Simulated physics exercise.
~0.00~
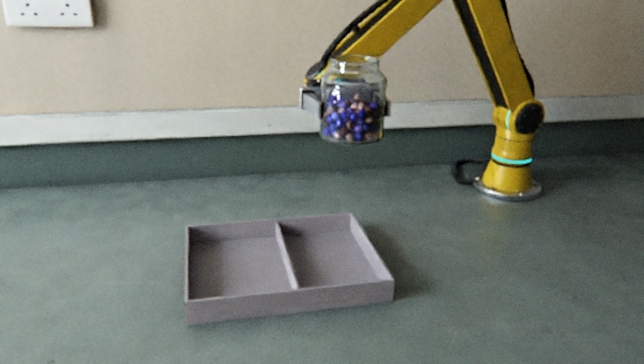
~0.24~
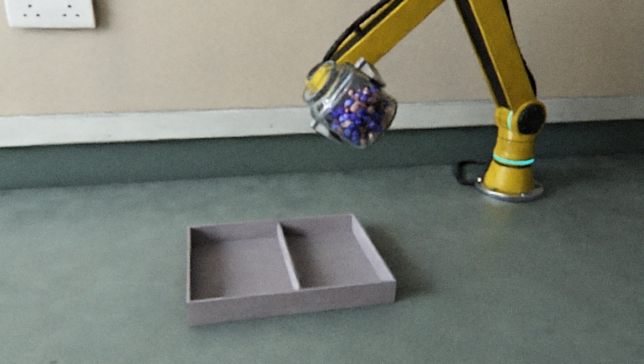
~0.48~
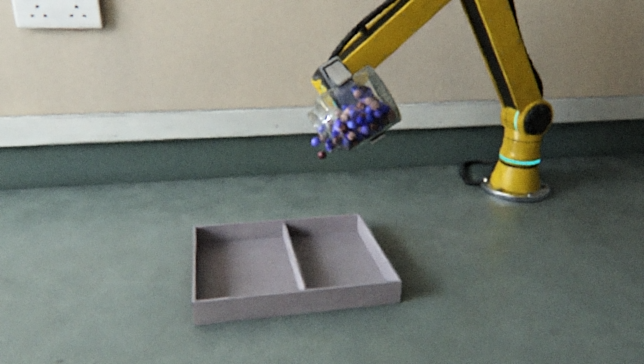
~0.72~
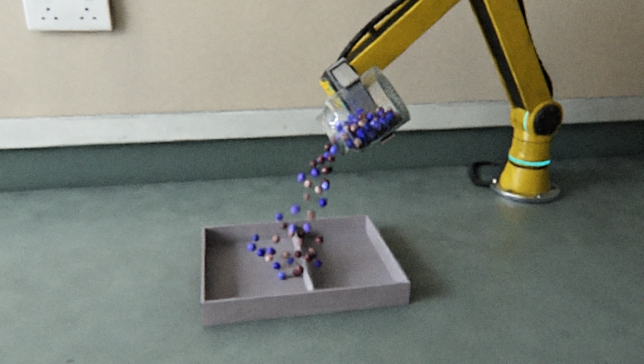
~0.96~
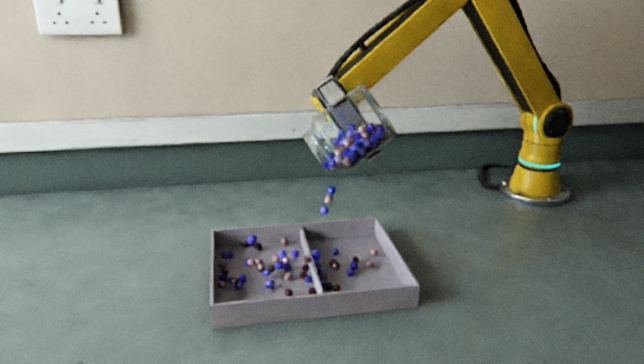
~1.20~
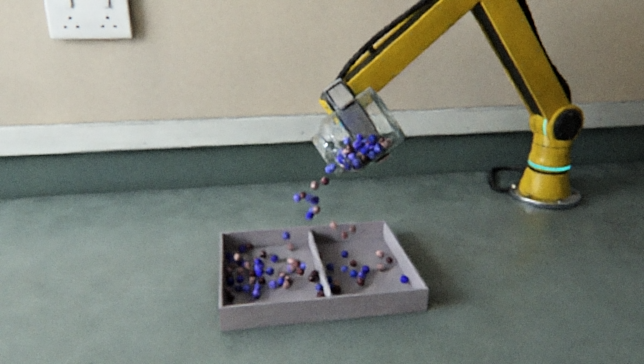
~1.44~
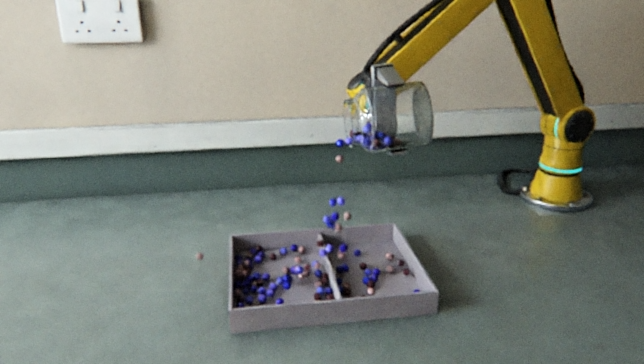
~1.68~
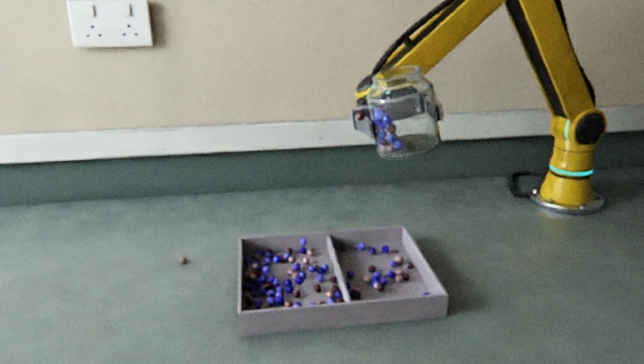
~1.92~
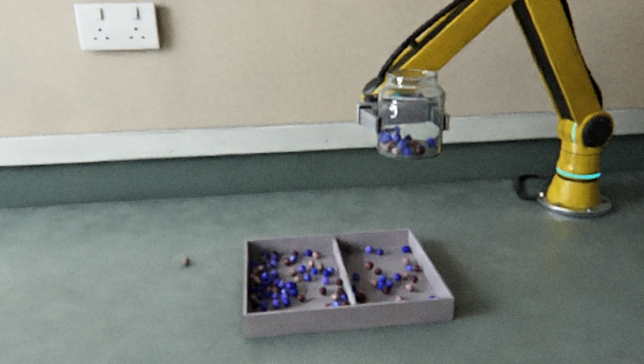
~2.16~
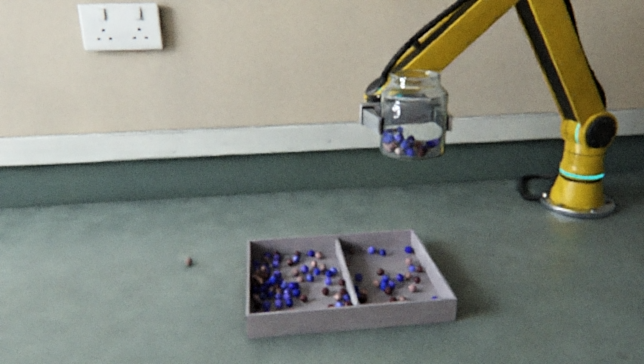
A yellow robot arm holds a clear glass jar of small round blue, brown and pinkish sweets above a shallow grey tray with a dividing wall. The scene is viewed from the front and slightly above, on a green tabletop against a beige wall with a white socket at upper left. The arm tips the jar to the left until sweets pour out, scattering into both compartments. It then turns the jar back upright as the last few drop. Most sweets end in the tray, more on the left, with some still in the jar and one on the table.
